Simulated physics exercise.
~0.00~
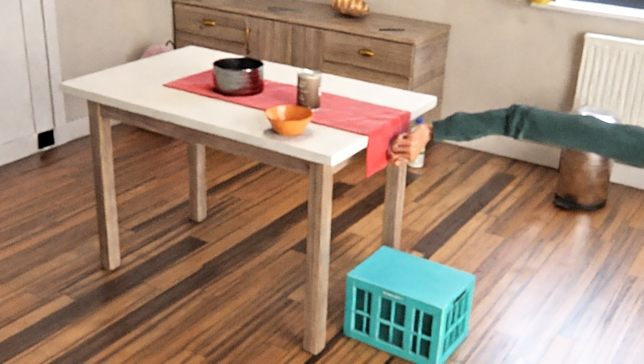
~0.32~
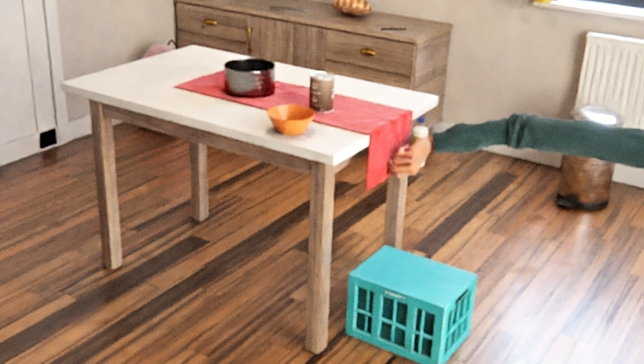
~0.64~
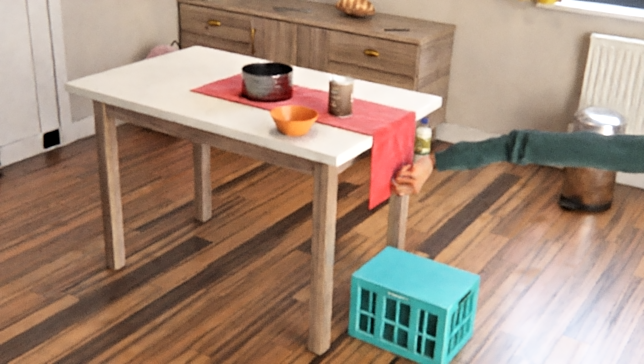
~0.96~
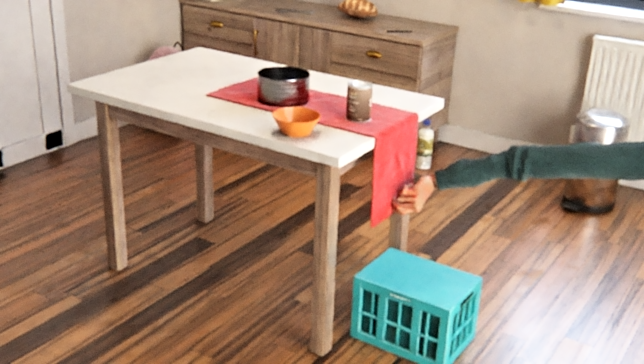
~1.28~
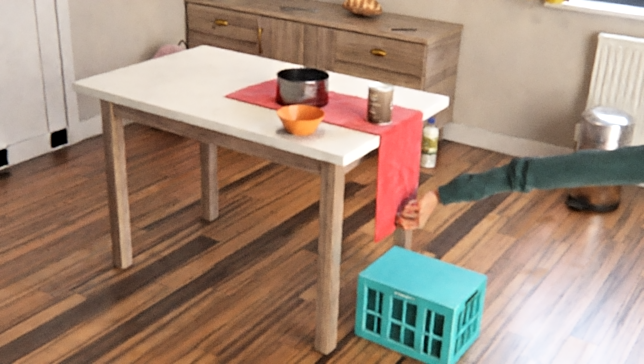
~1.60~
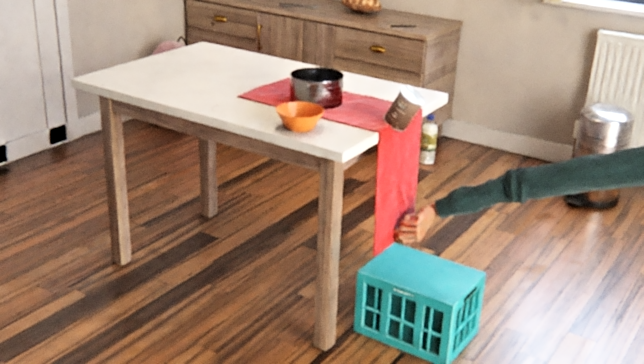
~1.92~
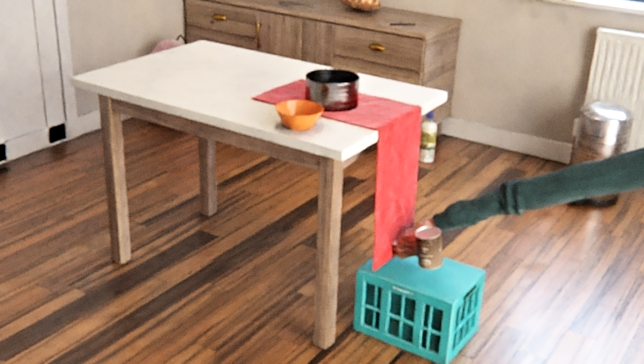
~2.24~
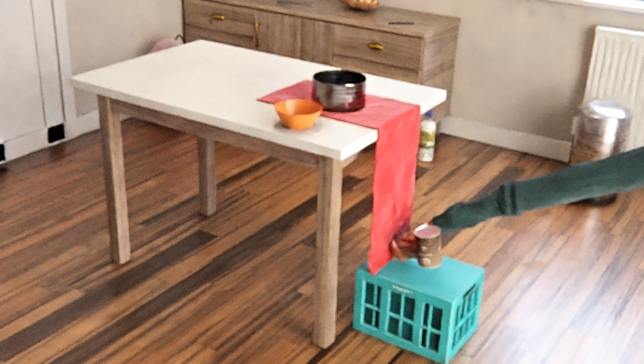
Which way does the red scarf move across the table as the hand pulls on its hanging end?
The red scarf moves to the right, sliding towards the table's edge as its hanging end goes down to the crate.
